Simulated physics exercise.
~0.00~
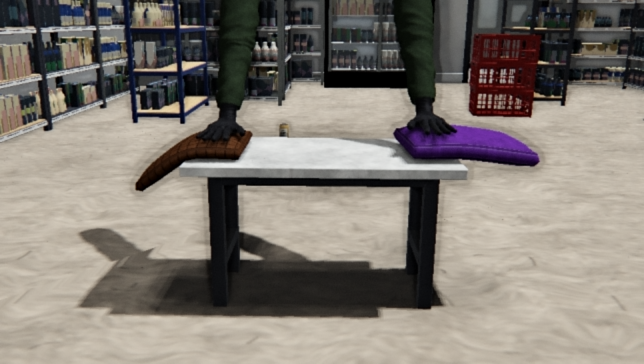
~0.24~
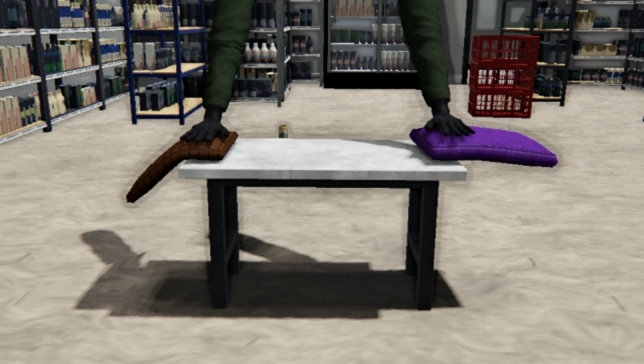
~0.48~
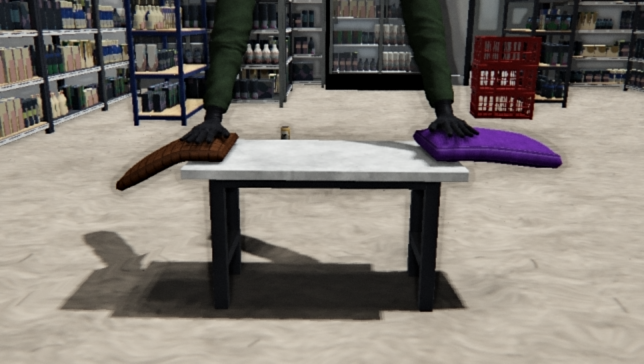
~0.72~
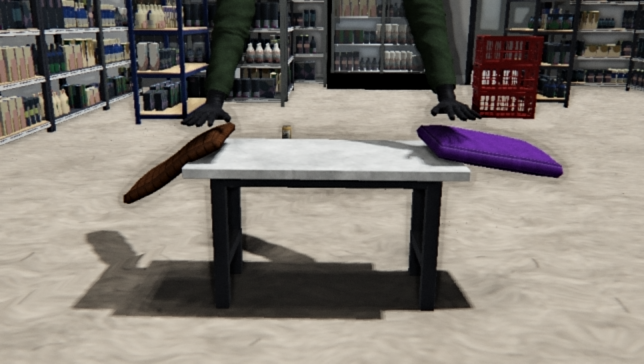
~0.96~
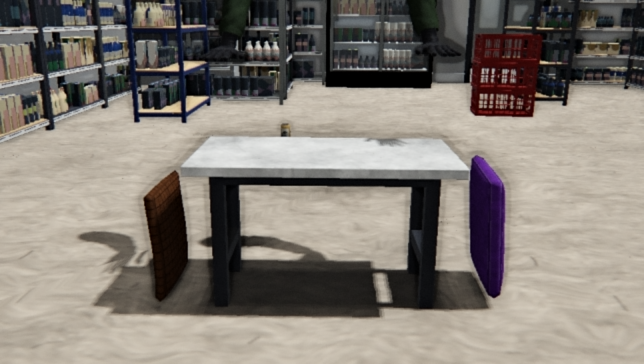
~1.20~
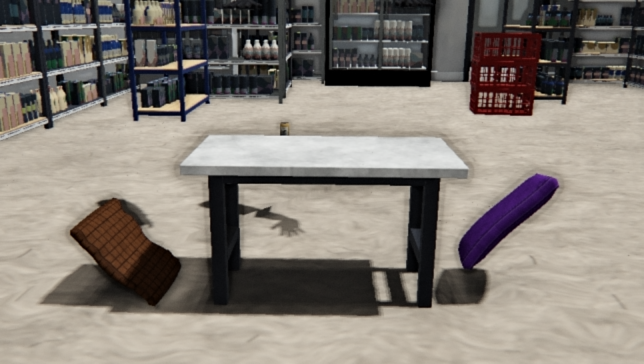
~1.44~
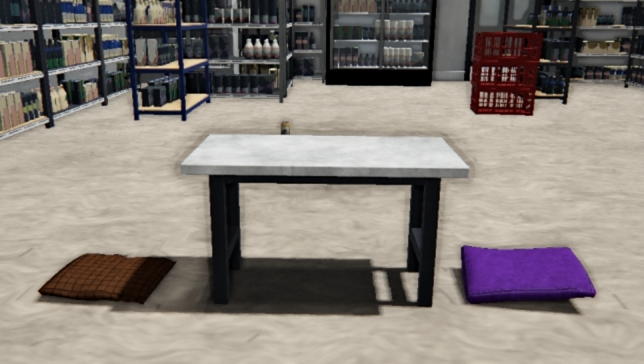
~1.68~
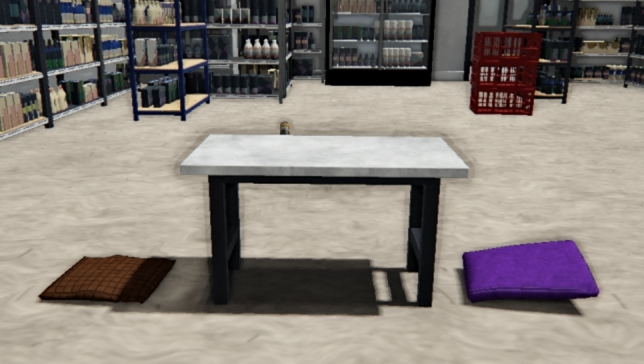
A brown seat pad and a purple pillow slide outwards under two dark hands, the pad to the left end and the pillow to the right end of a white-topped bench. The bench stands on a pale floor in a store-like room, seen from the front, with stocked shelves and red crates behind. The green-sleeved arms lift away, leaving both cushions hanging over the ends. The pad tips down on the left as the pillow slumps off the right. The pad reaches the floor first, and finally both lie flat on either side of the empty bench.
